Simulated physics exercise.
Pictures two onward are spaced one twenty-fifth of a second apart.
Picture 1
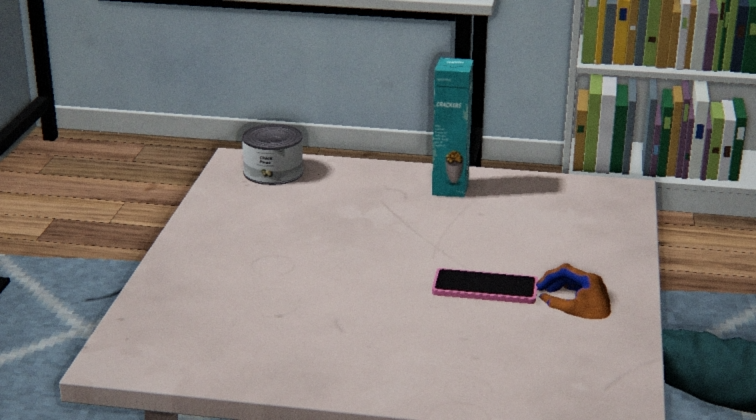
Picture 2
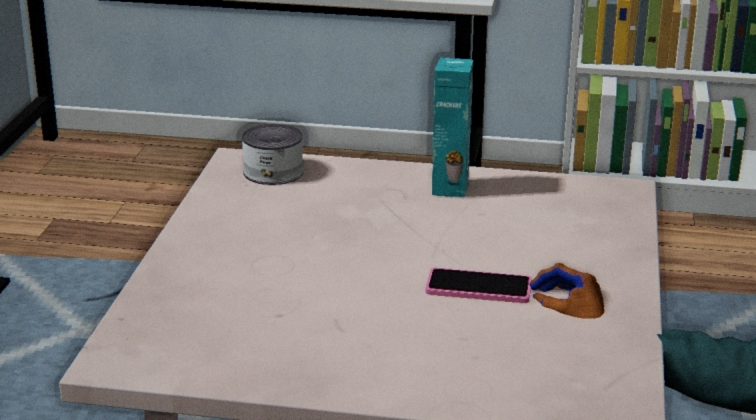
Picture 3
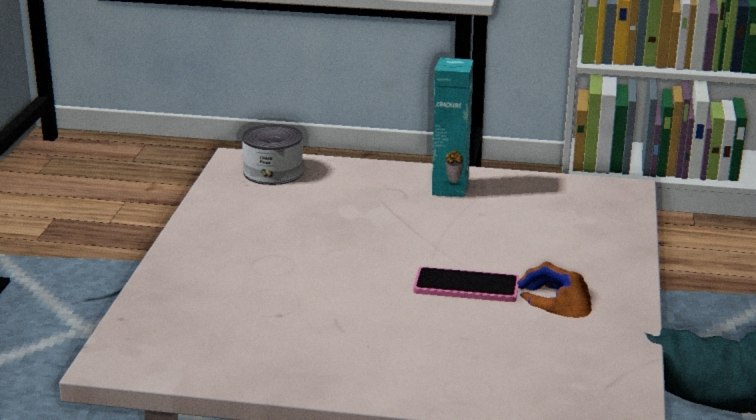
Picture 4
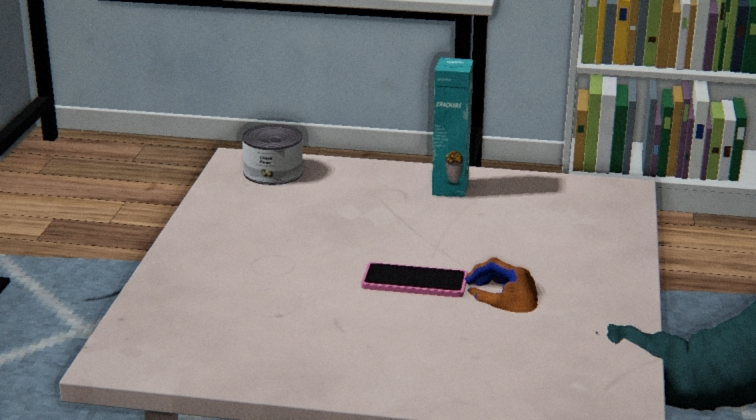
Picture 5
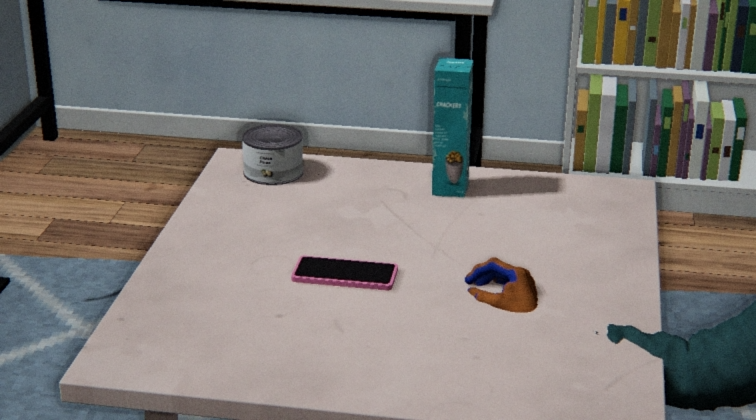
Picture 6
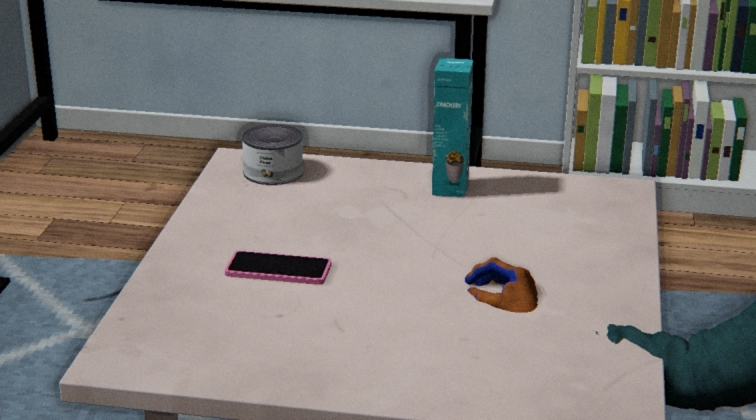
To begin with, a brown hand touches the right end of a pink phone on a pale table, with a can and teal box behind. The hand pushes the phone left as a teal arm enters at right, then stays still while the phone slides farther left, clear of it.
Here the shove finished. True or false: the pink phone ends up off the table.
True.
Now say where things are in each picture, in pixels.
The first frame shows under the hand; pink phone (485, 286).
The second frame shows under the hand; pink phone (479, 285).
The third frame shows under the hand; pink phone (467, 284).
The fourth frame shows pink phone (415, 280).
The fifth frame shows pink phone (345, 272) shifted about its own width.
The sixth frame shows pink phone (278, 267) shifted about its own width.
Then, 0.20 s on from there, pink phone now off the table.
Then, 0.40 s on from there, things are still on the move.
Then, 0.60 s on from there, as before.
In the end, off the table, pink phone.
